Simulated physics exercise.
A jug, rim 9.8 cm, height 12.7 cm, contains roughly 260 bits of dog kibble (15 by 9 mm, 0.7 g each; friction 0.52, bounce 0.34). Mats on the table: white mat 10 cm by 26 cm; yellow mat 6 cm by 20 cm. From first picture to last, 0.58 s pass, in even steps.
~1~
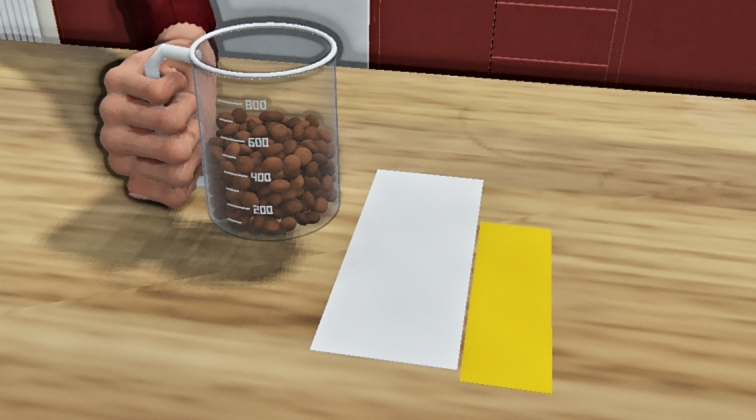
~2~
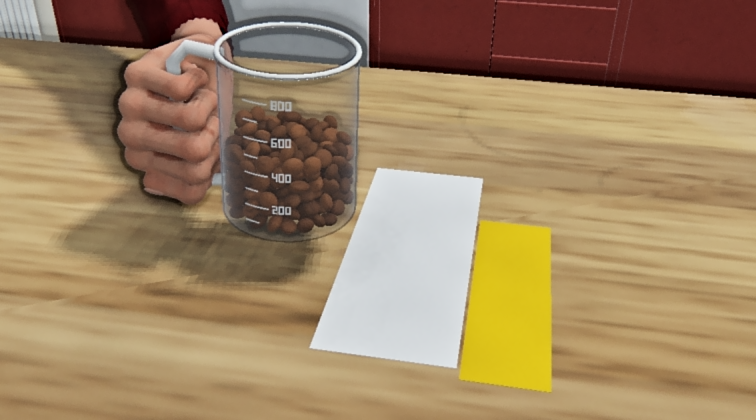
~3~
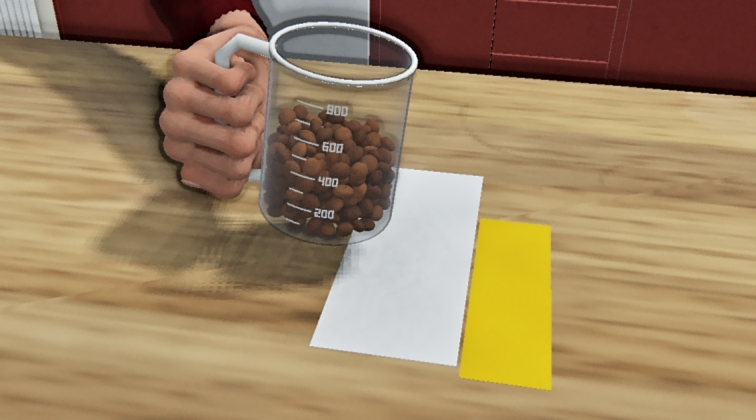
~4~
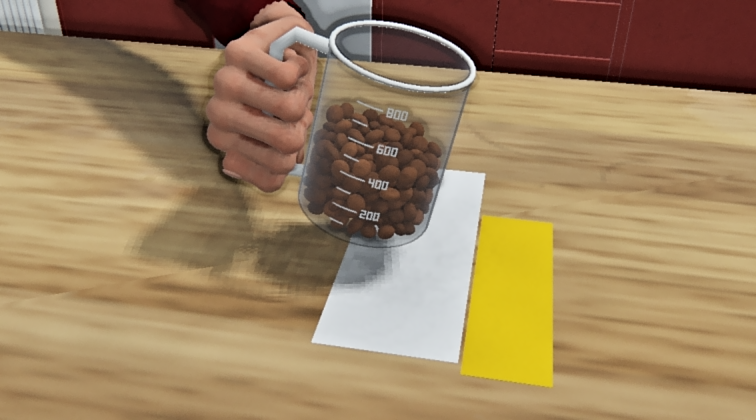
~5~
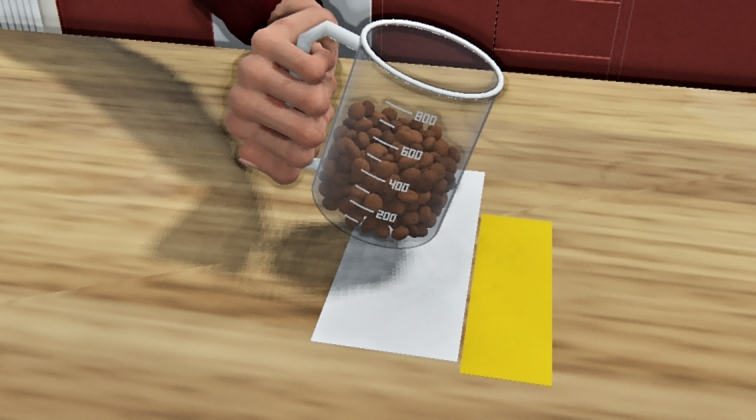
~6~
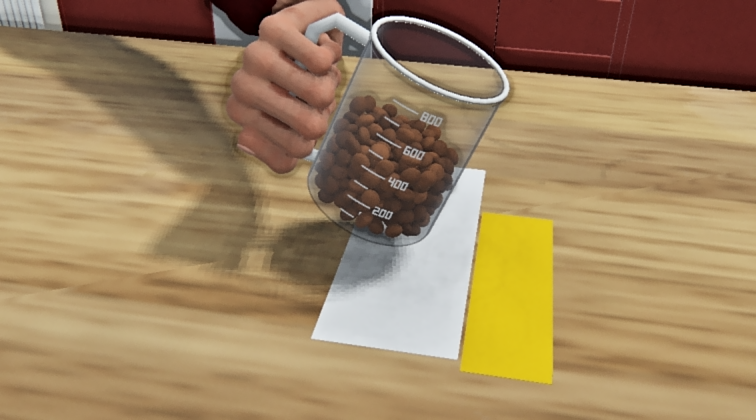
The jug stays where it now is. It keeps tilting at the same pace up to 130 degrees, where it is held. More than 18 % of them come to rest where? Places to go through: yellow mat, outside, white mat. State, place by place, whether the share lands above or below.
The share for each place: Yellow mat lands above; outside lands below; white mat lands above.
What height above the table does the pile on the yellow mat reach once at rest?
3.5 cm, roughly.
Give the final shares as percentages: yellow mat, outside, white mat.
Out of every hundred, the yellow mat holds 40, outside gets 5, and the white mat holds 40.
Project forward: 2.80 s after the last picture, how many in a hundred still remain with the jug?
About 15 %.
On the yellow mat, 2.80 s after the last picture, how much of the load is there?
Close to 40 in a hundred has got there by that moment.
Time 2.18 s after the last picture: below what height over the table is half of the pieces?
I'd say close to 8 cm.
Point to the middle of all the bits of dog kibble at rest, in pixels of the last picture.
Near (471, 250).
Then, 0.84 s after the last picture, tilt 57 degrees; jug 100 %; middle of all pieces on or above the table near (369, 153).
Then, 1.54 s after the last picture, tilt 86 degrees; jug 100 %; middle of all pieces on or above the table near (366, 142).
Then, 2.18 s after the last picture, tilt 113 degrees; white mat 5 %, yellow mat 10 %, jug 85 %; middle of all pieces on or above the table near (403, 169).
Then, 2.80 s after the last picture, tilt 130 degrees; white mat 40 %, yellow mat 40 %, jug 15 %, outside 5 %; middle of all pieces on or above the table near (477, 245).
In the end, white mat 40 %, yellow mat 40 %, jug 10 %, outside 5 %.
